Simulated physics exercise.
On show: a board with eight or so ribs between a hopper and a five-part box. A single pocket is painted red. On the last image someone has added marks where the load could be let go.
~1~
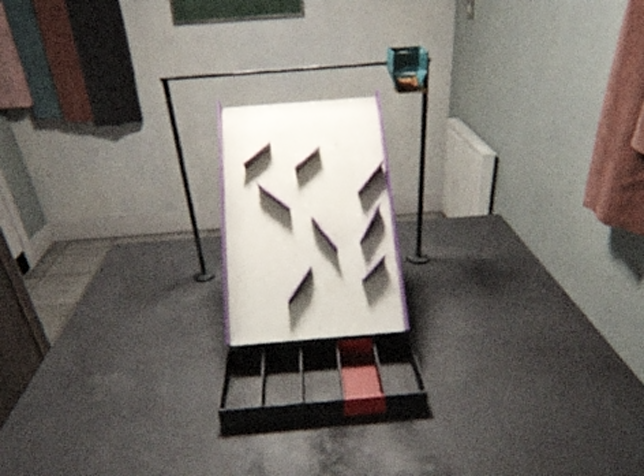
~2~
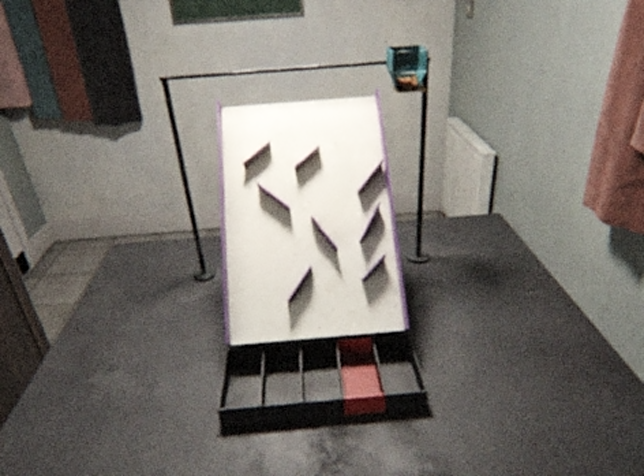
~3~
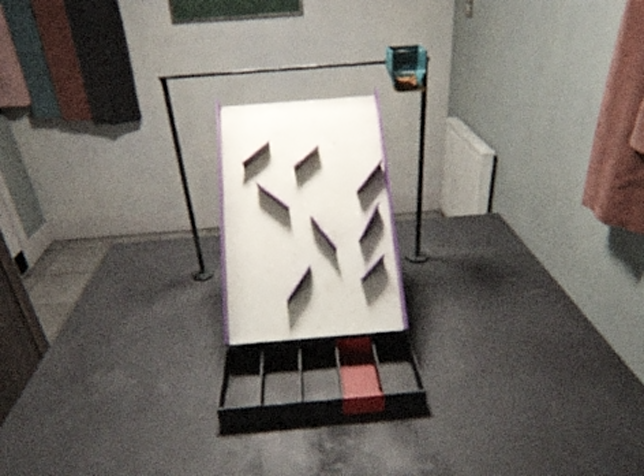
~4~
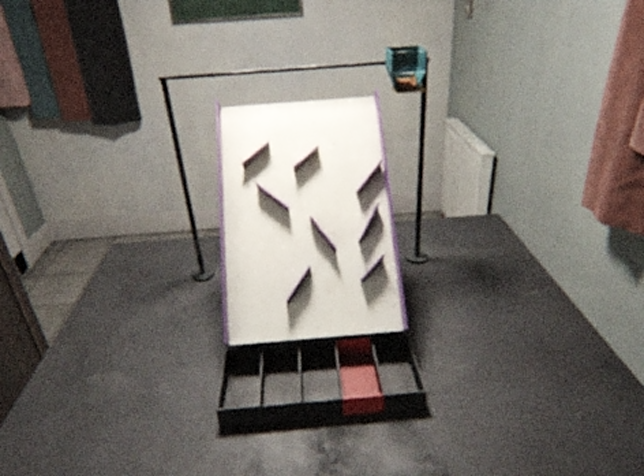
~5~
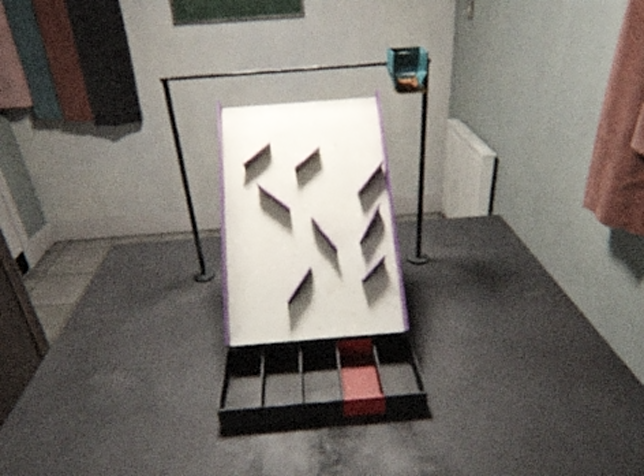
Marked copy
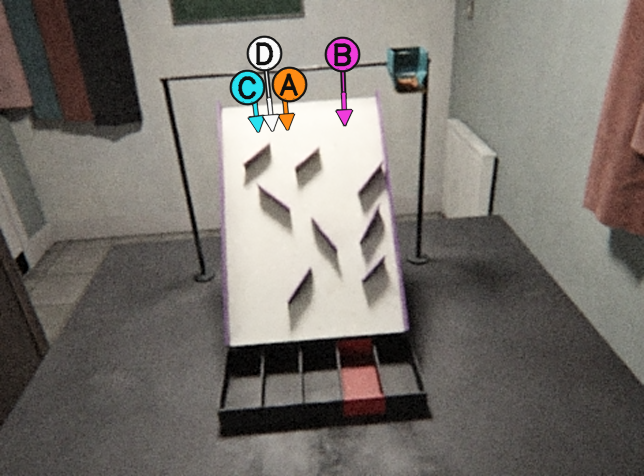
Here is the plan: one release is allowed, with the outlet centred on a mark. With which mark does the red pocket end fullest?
Choose B.
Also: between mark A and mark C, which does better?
That is mark A.
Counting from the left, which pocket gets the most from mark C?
The first.
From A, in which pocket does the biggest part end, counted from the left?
It is the fourth one.
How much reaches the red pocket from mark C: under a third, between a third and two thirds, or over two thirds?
It is under a third.
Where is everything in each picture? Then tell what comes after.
Hopper (405, 84), cereal balls, door shut, in the first picture.
Ribs (243, 163) to (270, 141), (295, 167) to (319, 145), (258, 183) to (290, 207), in the second picture.
Ribs (358, 190) to (382, 160), (310, 216) to (336, 248), (360, 239) to (379, 202), in the third picture.
Ribs (286, 302) to (310, 266), (362, 279) to (384, 255), in the fourth picture.
Red pocket (364, 405), number 4 of 5 from the left, in the fifth picture.
On the marked copy, mark A meets the board at (287, 123); mark B meets the board at (344, 119); mark C meets the board at (257, 126); mark D meets the board at (271, 125).
With A, roughly a third in the red pocket, roughly half in other pockets, about a tenth outside the box.
With B, the larger part in the red pocket, about a tenth in other pockets, about a tenth outside the box.
With C, just a few in the red pocket, the larger part in other pockets, roughly a quarter outside the box.
With D, roughly a quarter in the red pocket, roughly half in other pockets, roughly a quarter outside the box.
